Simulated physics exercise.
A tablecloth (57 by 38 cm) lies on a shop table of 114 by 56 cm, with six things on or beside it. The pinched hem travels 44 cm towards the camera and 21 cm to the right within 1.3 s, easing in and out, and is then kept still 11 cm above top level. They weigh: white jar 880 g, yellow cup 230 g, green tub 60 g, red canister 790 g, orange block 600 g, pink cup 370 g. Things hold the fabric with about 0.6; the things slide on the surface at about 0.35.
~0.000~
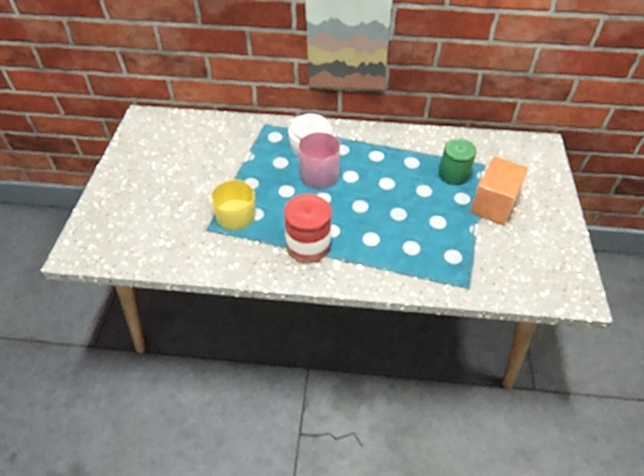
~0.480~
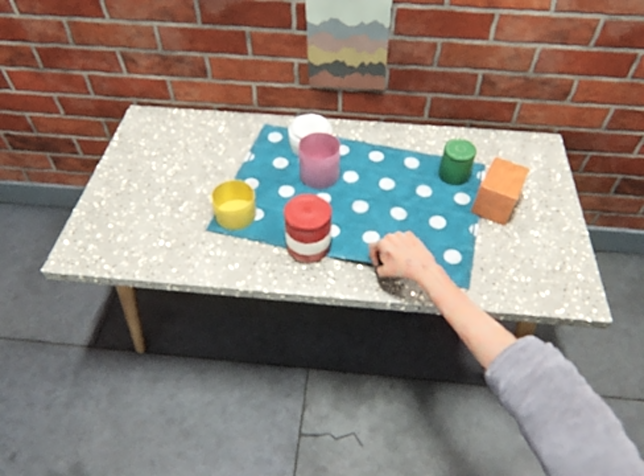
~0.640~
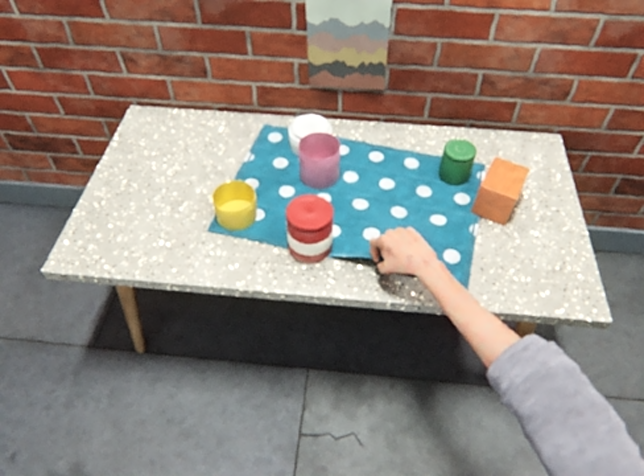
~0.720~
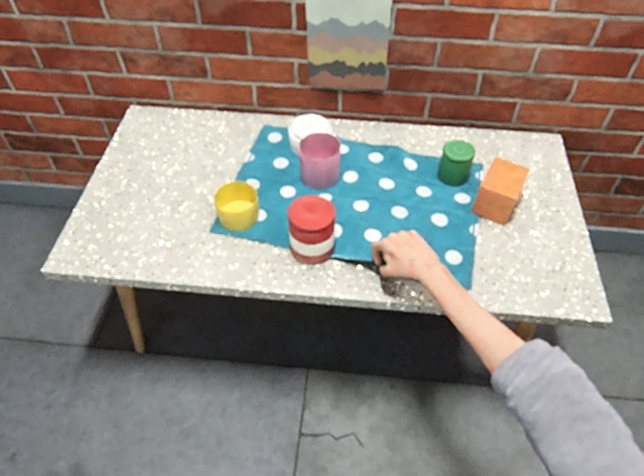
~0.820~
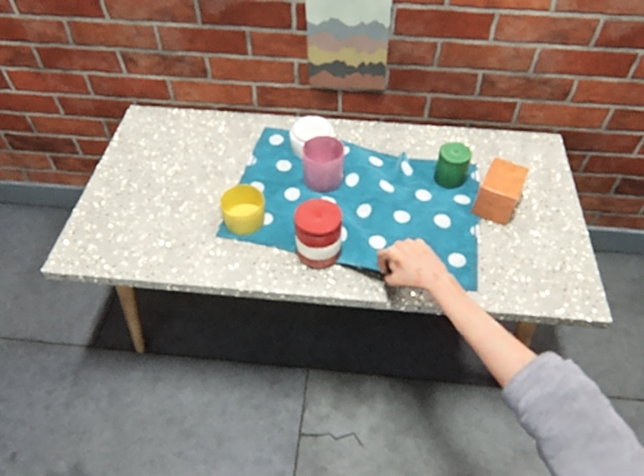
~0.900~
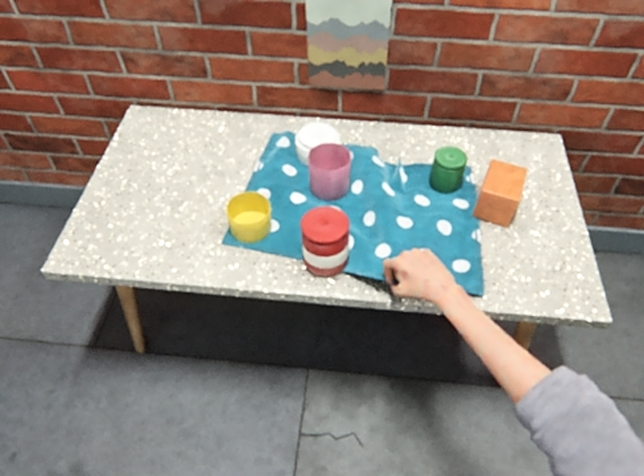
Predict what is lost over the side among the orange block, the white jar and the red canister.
In order: The orange block remains up there; the white jar goes over the edge; the red canister goes over the edge.
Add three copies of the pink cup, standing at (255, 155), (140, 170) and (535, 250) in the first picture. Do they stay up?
In turn: Goes over, remains, stays up.
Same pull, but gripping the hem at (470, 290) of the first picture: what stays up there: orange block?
In that case: Orange block stays up.
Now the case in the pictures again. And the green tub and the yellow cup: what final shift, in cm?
Green tub over the edge, yellow cup over the edge.
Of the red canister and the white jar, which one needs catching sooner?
First goes the red one.
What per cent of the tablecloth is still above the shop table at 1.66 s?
About 20 per cent.
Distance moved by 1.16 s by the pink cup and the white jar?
About: Pink cup 20 cm, white jar 20 cm.
After 1.2 s, 85 % of the tablecloth is still over the top; white jar 19 cm off its start, red canister 19 cm off its start, orange block 2 cm off its start.
After 1.4 s, 50 % of the tablecloth is still over the top; white jar 34 cm off its start, red canister over the edge, orange block 2 cm off its start.
After 1.7 s, 20 % of the tablecloth is still over the top; white jar 47 cm off its start at (407, 270), red canister over the edge, orange block 2 cm off its start at (504, 183).
After 1.9 s, 0 % of the tablecloth is still over the top; white jar over the edge, red canister over the edge, orange block 2 cm off its start.
After 3.5 s, 0 % of the tablecloth is still over the top; white jar over the edge, red canister over the edge, orange block 2 cm off its start at (504, 183), yellow cup over the edge.
